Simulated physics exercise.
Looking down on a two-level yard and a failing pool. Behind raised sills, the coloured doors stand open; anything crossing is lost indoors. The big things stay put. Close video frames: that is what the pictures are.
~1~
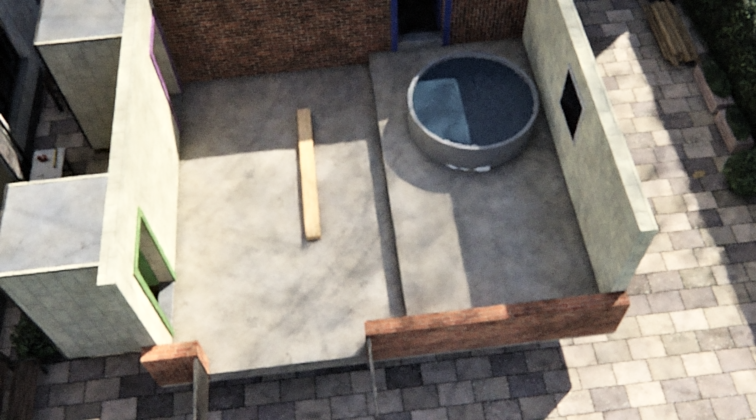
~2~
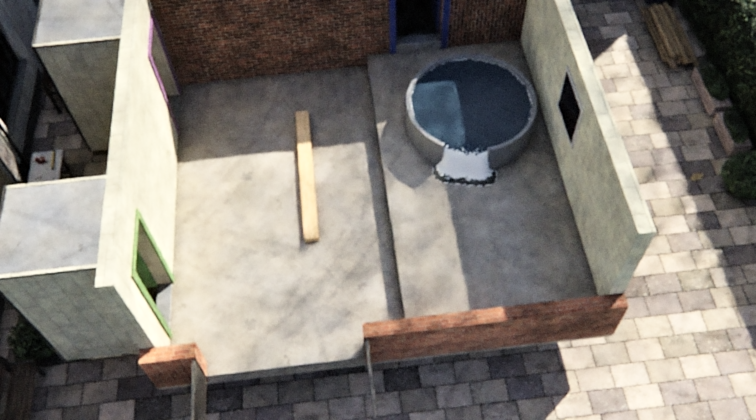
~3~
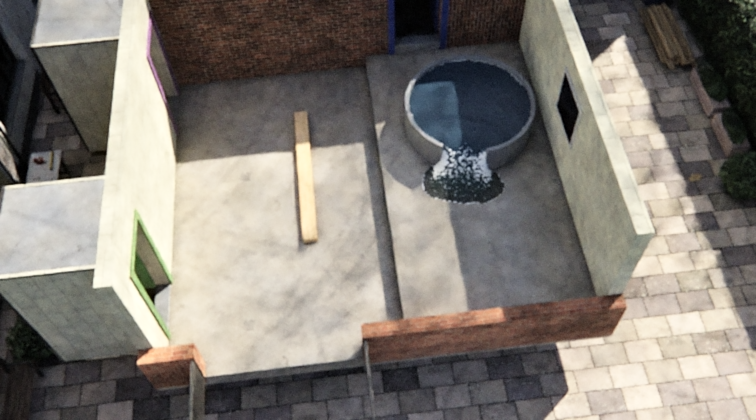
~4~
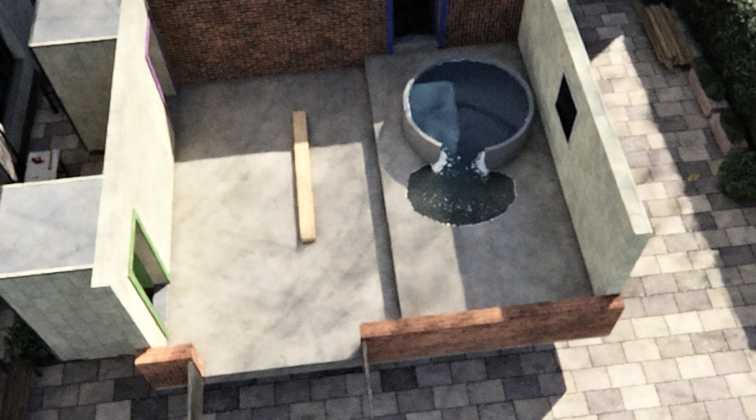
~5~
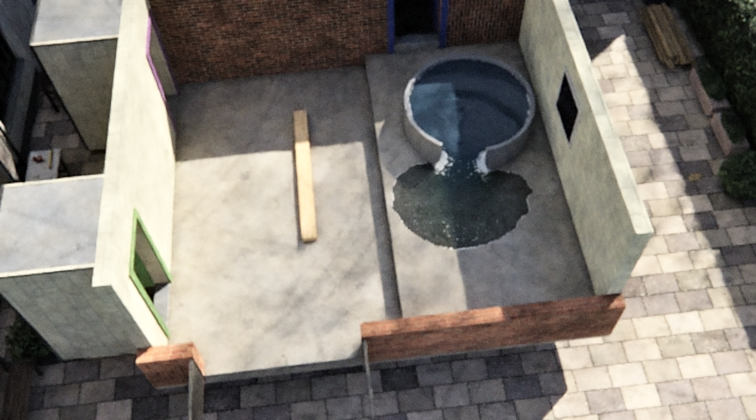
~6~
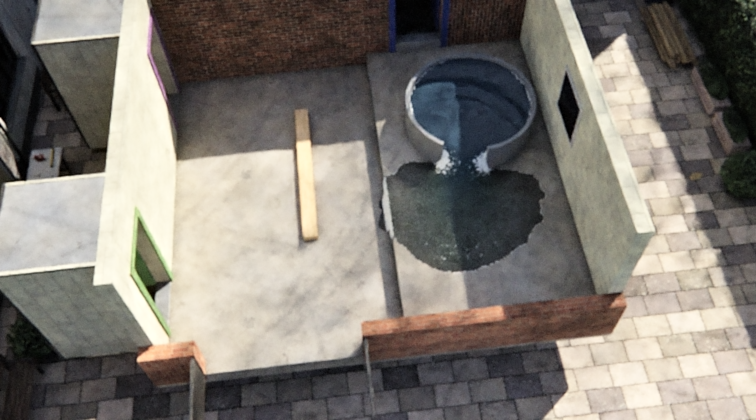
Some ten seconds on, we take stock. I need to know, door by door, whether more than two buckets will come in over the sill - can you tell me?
Sure. At the blue door, no more than two will. At the green door, more than two will. At the purple door, no more than two will.
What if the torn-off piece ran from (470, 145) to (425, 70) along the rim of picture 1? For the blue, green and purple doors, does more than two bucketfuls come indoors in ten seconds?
Well, the blue door comes up short, the green door overshoots, and the purple door overshoots.
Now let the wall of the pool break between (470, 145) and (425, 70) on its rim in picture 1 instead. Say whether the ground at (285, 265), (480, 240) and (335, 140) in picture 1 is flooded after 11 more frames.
Submerged, bone-dry, submerged.
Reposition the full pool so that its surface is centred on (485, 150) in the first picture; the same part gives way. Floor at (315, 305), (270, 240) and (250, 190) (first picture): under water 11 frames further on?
Result: Inundated; spared; spared.
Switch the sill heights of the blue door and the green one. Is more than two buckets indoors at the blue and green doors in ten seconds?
Looking at both, blue door receives less, and green door receives less.
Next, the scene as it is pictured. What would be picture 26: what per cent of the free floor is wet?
It comes out near 35 percent.
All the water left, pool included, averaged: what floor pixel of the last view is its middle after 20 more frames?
It's close to (455, 189).
A moment on, water covers 25 % of the floor; the blue door not reached, the green door not reached, the purple door not reached.
Next, water covers 30 % of the floor; the blue door not reached, the green door not reached, the purple door not reached.
Then, water covers 35 % of the floor; the blue door not reached, the green door not reached, the purple door not reached.
Later, water covers 50 % of the floor; the blue door not reached, the green door over two buckets in, the purple door not reached.
In the end, water covers 70 % of the floor; the blue door not reached, the green door far over two buckets in, the purple door wet at the sill, nothing in.
